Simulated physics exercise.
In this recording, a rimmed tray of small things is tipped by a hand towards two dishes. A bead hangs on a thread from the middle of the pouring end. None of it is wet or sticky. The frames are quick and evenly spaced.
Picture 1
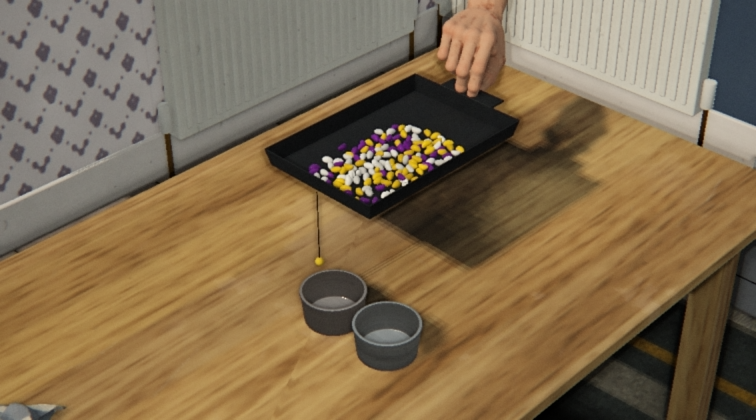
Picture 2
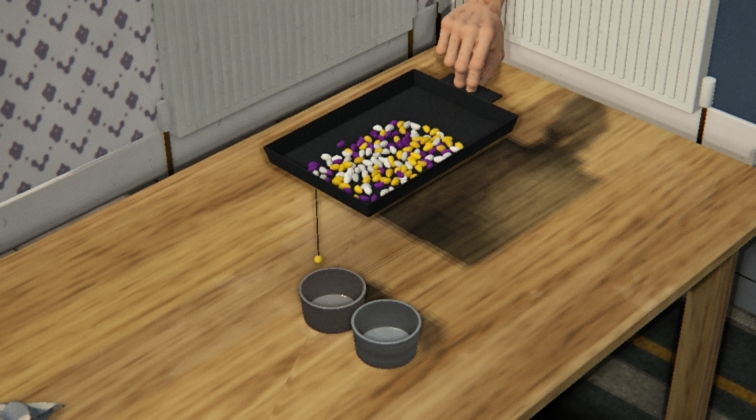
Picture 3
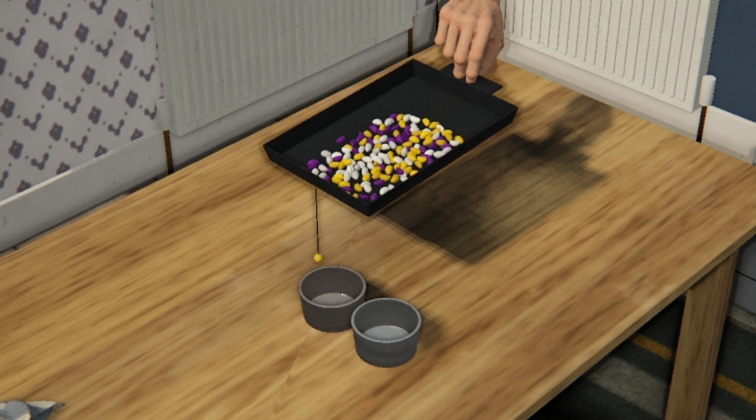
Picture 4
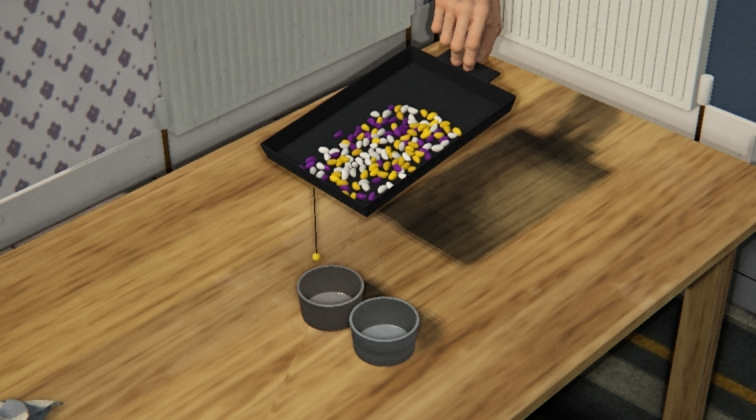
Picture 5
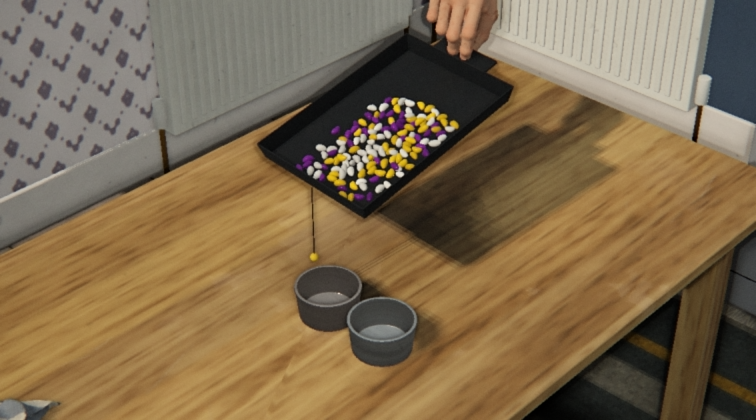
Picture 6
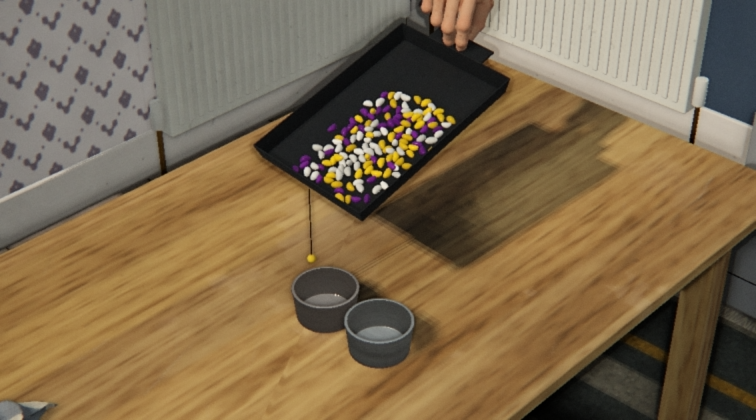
On a wooden table near white radiators, a hand holds a black tray of purple, white and yellow jelly beans near two grey dishes, a yellow bead hanging from its edge. The tray starts nearly level, then the hand gradually raises the far end, tilting it towards its lower right corner.
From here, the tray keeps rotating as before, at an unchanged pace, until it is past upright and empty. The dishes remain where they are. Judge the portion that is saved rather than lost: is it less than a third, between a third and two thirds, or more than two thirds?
The dishes will end up with a third to two thirds of the load.
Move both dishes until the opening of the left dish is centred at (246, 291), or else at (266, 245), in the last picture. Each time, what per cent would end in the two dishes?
Around 20 % followed by around 0 %.
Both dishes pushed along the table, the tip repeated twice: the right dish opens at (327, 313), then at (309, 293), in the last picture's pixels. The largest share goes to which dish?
Try 1: The right-hand one. Try 2: The right-hand one.
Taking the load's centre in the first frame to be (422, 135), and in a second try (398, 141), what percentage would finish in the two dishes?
The first start yields 50 per cent, the second 50 per cent.
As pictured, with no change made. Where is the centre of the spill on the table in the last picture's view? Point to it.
It's centred at about (307, 361).
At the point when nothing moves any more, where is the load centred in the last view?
(339, 338).
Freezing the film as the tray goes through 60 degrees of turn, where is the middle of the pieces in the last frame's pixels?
Centre estimate: (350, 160).
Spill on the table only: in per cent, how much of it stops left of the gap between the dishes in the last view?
80 per cent or thereabouts.
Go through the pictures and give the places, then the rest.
In the first frame, corners of the pouring end at (271, 149) and (369, 203), level; middle of the load at (383, 163), jelly beans; left dish at (310, 315); right dish at (364, 350); bead on its thread at (320, 261).
In the second frame, corners of the pouring end at (270, 146) and (368, 201), level; middle of the load at (382, 160).
In the third frame, corners of the pouring end at (269, 145) and (368, 201), tipped barely, lowest at the right corner; middle of the load at (382, 156).
In the fourth frame, corners of the pouring end at (266, 143) and (365, 202), tipped a little, lowest at the right corner; middle of the load at (380, 151).
In the fifth frame, corners of the pouring end at (263, 143) and (363, 204), tipped a little, lowest at the right corner; middle of the load at (377, 148).
In the sixth frame, corners of the pouring end at (259, 144) and (360, 208), tipped clearly, lowest at the right corner; middle of the load at (374, 146); left dish at (302, 313); right dish at (356, 347).
Soon after the last picture, tray tipped steeply; all on the tray.
A little later, tray tipped right over; most on the tray; a small part in the right dish; a stray few in the left dish; a stray few outside both; about a quarter in the air.
Later still, tray tipped past a quarter turn; about a quarter in the right dish; about a quarter in the left dish; about half outside both.
At rest, tray tipped past a quarter turn; about a quarter in the right dish; about a quarter in the left dish; about half outside both.
